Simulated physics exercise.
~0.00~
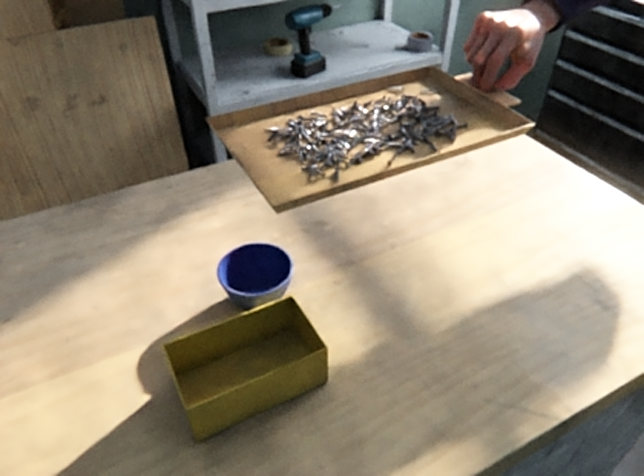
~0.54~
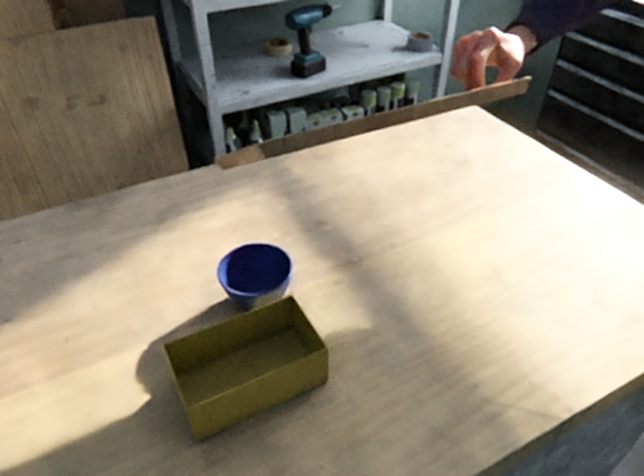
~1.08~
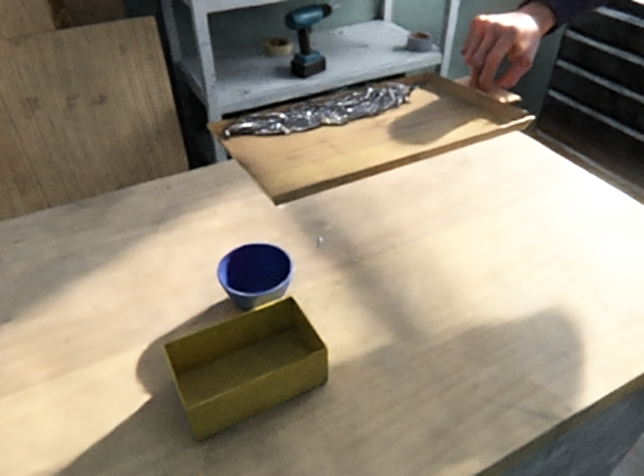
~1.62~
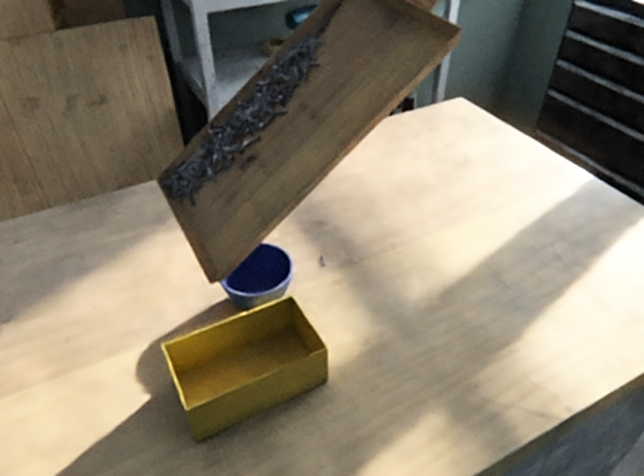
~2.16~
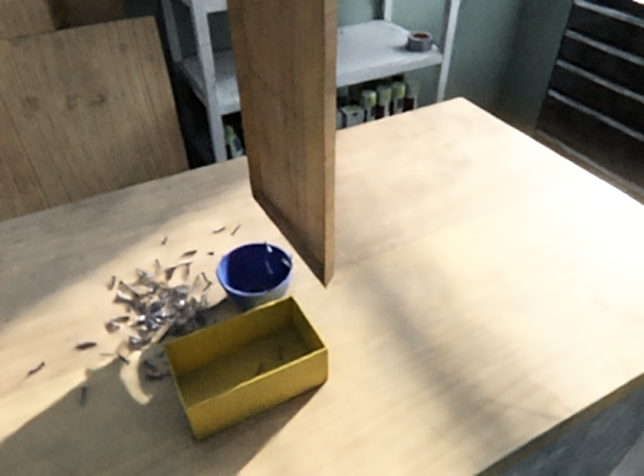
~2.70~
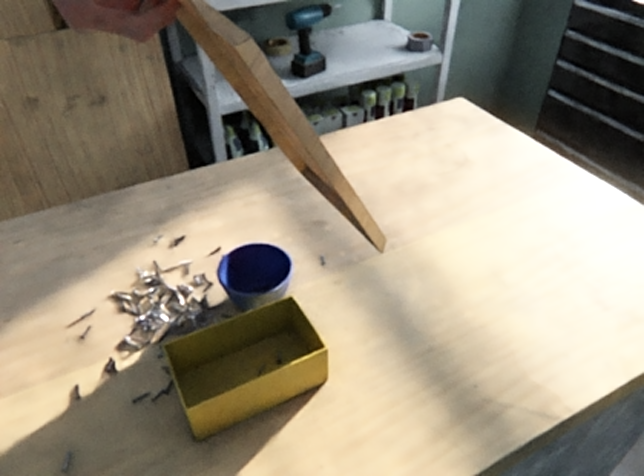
A hand tips a tray of steel screws, spilling most beside the blue bowl.
